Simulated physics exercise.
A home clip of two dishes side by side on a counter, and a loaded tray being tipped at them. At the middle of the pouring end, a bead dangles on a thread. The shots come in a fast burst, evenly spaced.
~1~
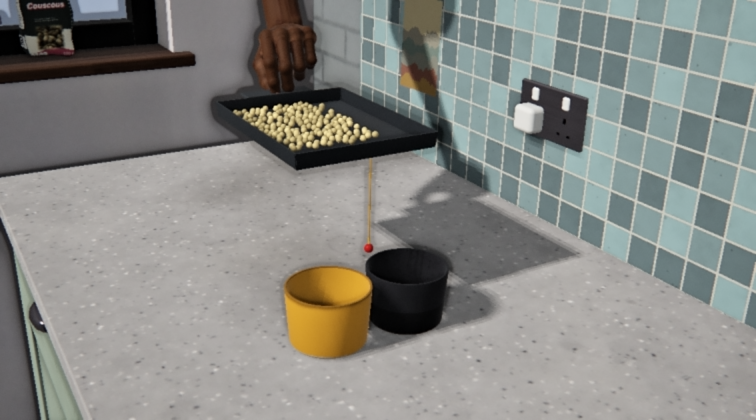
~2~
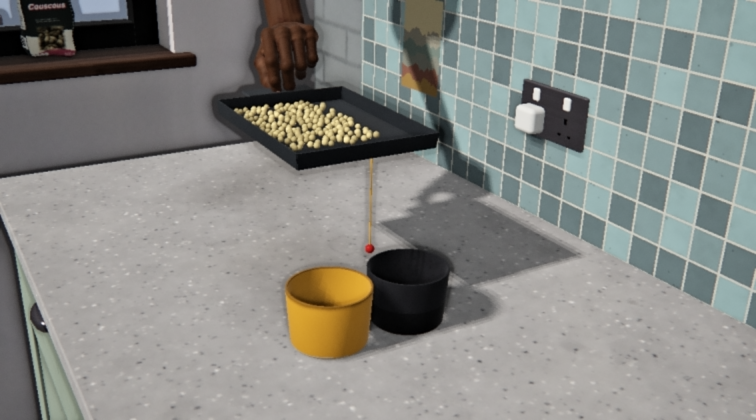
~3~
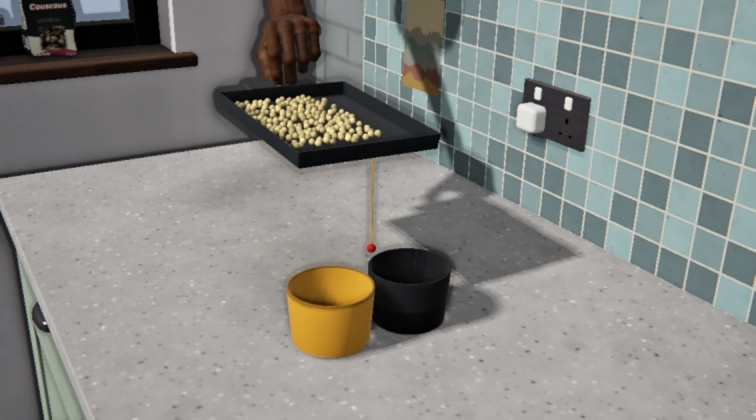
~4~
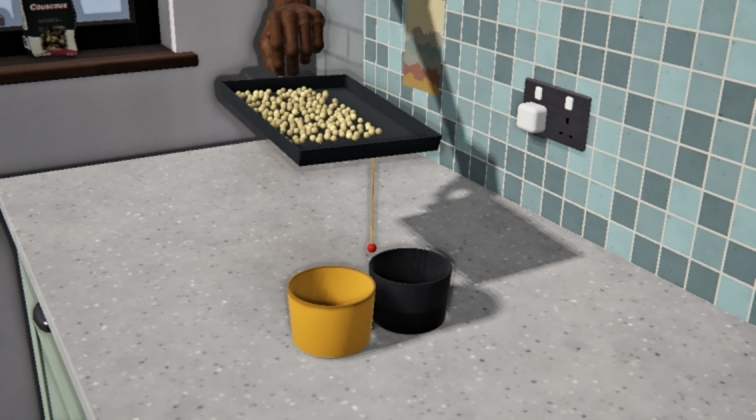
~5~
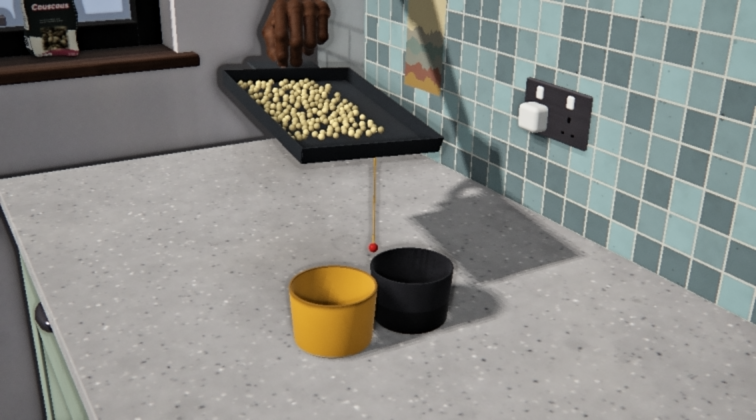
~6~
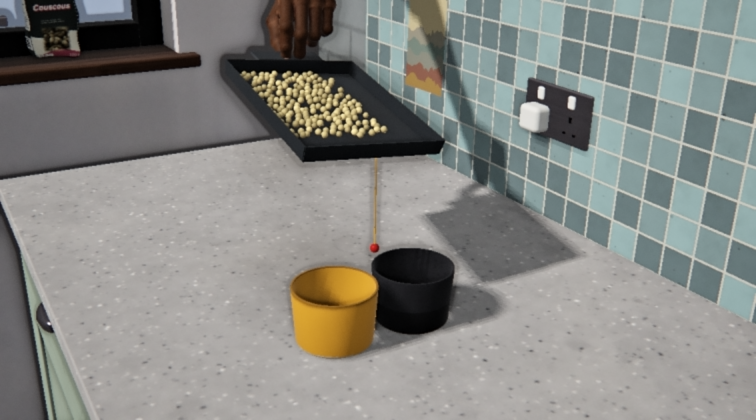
At the start, a hand is at the back of a black tray of pale soya beans, above a yellow dish and a black one, a red bead hanging from its front edge. The tray's back gradually rises and the front edge tilts slightly down to the right, while the beans barely shift.
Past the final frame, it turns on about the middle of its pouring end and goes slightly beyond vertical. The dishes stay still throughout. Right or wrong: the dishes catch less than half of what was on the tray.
Right - they catch less than half.
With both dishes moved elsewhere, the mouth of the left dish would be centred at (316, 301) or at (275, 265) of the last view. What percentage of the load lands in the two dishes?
I'd expect some 10 percent, and then some 0 percent.
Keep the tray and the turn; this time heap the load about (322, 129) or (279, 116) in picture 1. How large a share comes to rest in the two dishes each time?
Estimate: 40 % first, 30 % second.
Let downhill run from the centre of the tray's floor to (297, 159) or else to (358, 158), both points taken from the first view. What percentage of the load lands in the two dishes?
60 %, give or take, and then 80 %.
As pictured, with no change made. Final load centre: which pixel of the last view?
The centre settles at about (442, 302).
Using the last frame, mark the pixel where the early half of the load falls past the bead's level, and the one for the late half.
At (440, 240) for the first part, then at (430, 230) for the others.
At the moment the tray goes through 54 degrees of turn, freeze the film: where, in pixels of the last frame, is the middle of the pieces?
The load's middle is around (404, 141).
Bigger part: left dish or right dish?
It is right.
Soon, tray tipped steeply; nearly all on the tray; a stray few outside both; a stray few in the air.
A while on, tray tipped right over; most on the tray; a stray few in the right dish; a small part outside both; a stray few in the air.
Towards the end, tray tipped past a quarter turn; about a third in the right dish; about two thirds outside both.
Finally, tray tipped past a quarter turn; none in the left dish; about a third in the right dish; about two thirds outside both.
